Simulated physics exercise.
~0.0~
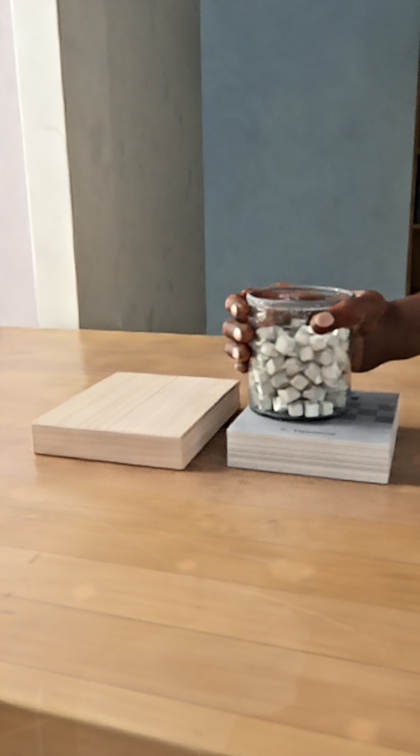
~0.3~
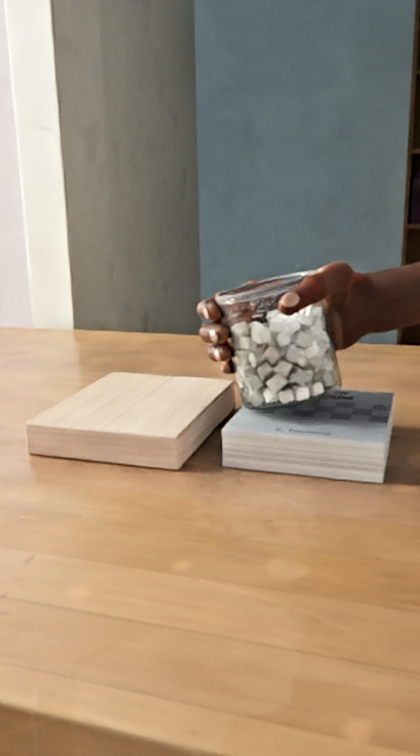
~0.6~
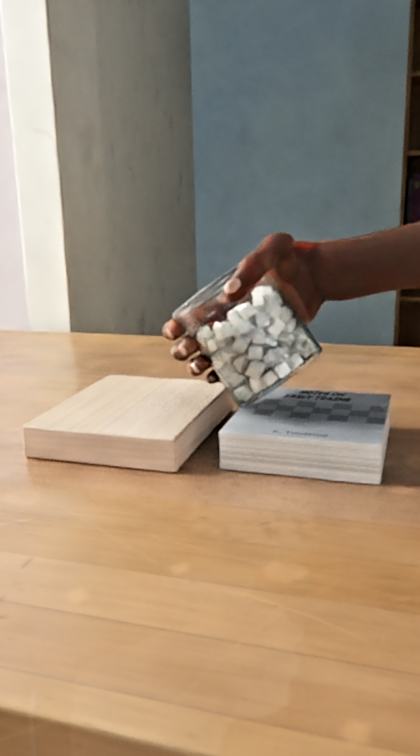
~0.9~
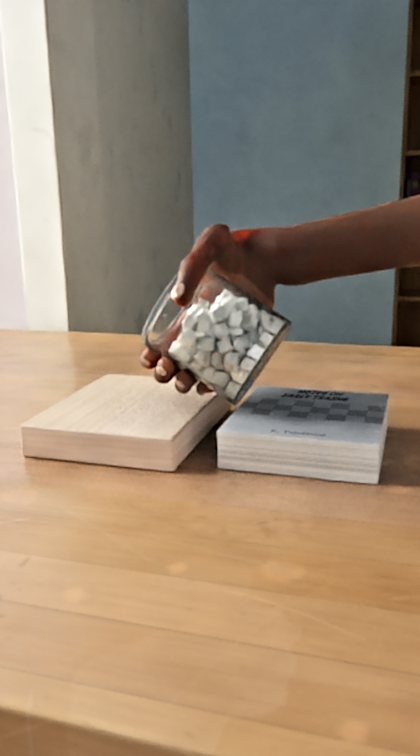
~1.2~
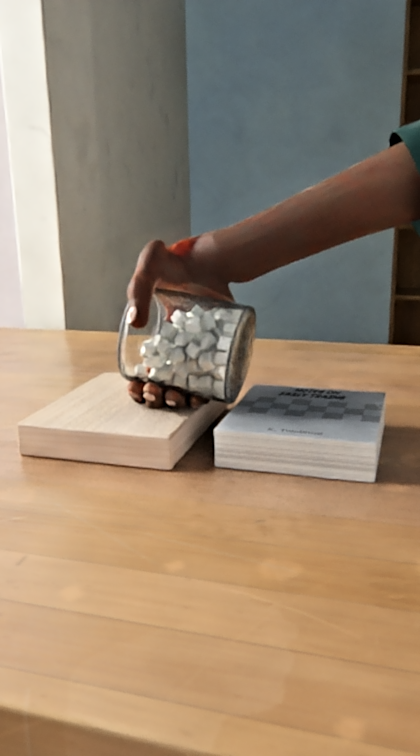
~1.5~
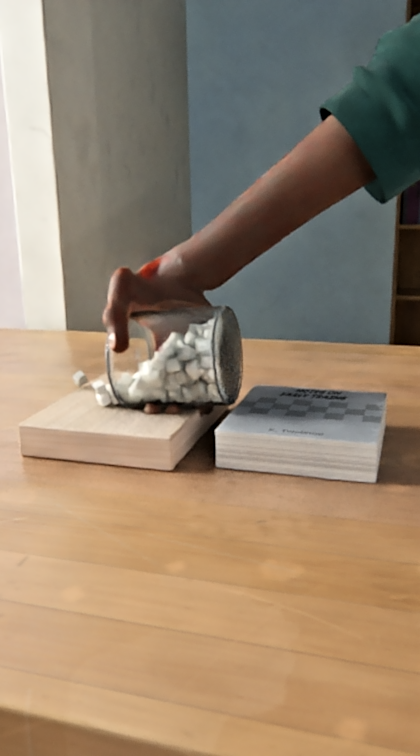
A hand lifts a clear jar of white cubes leftward and tips it, spilling a few.
